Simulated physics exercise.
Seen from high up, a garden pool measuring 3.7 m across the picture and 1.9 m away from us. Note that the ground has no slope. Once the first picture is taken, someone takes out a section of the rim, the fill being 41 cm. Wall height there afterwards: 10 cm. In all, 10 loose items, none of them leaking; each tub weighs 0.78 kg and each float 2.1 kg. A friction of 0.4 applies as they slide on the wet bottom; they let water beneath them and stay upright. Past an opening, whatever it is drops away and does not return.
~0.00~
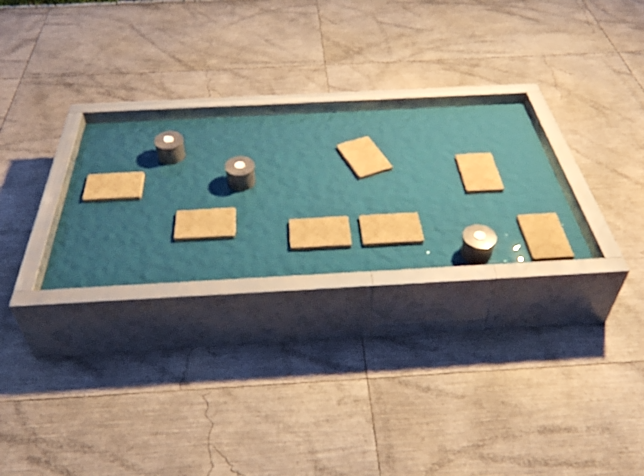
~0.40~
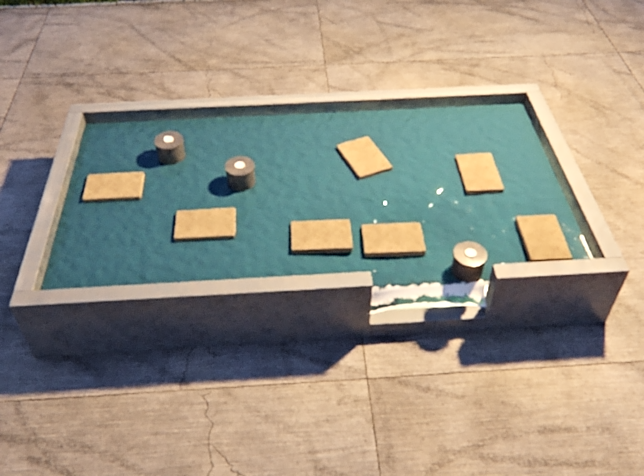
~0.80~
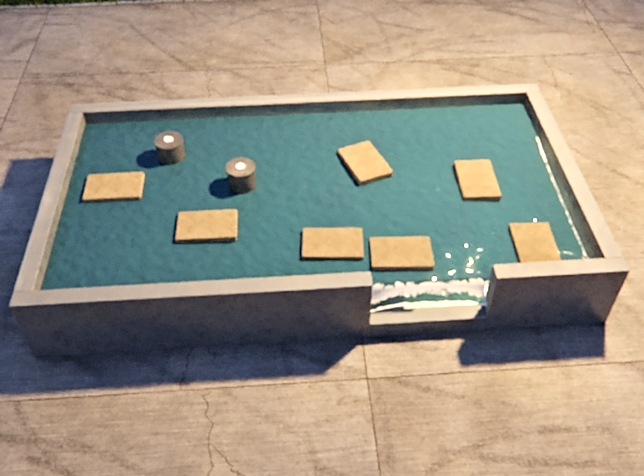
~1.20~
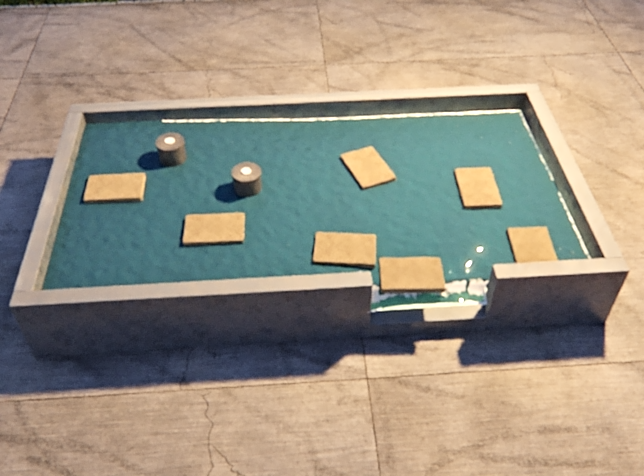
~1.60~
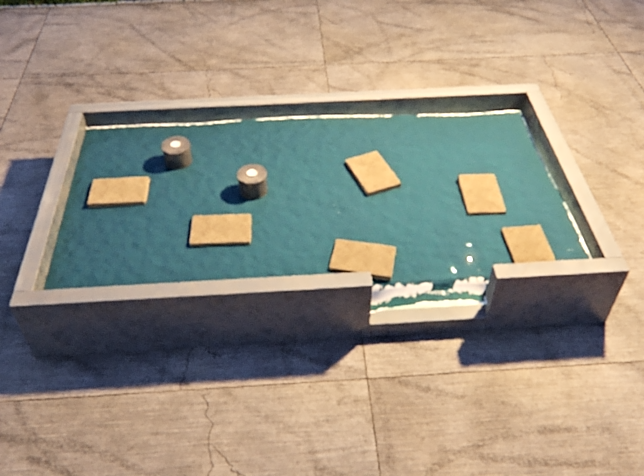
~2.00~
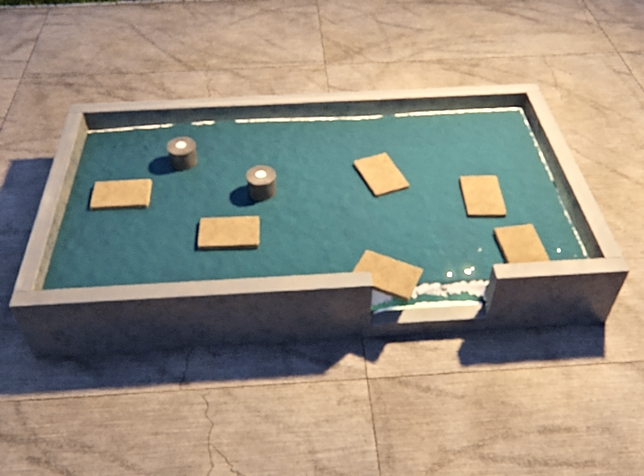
At the start, seven tan slabs and three round floats rest on a walled pool's teal water. A gap opens in the front rim, and the nearest round float disappears, then a slab enters the gap and vanishes. Another slab turns into the opening while the rest drift slightly.
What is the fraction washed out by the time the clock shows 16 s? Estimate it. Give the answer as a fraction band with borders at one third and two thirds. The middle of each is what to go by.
Band: 2/3 or more.
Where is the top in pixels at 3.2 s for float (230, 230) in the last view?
Look for it near (256, 236).
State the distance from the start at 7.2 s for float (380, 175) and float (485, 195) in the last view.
Respectively, 80 cm and 40 cm.
After 3.2 s 3 of 10 are out; 7 afloat.
After 7.2 s 4 of 10 are out; 6 afloat.
After 12.0 s 6 of 10 are out; 4 afloat.
After 16.0 s 8 of 10 are out; 2 afloat.
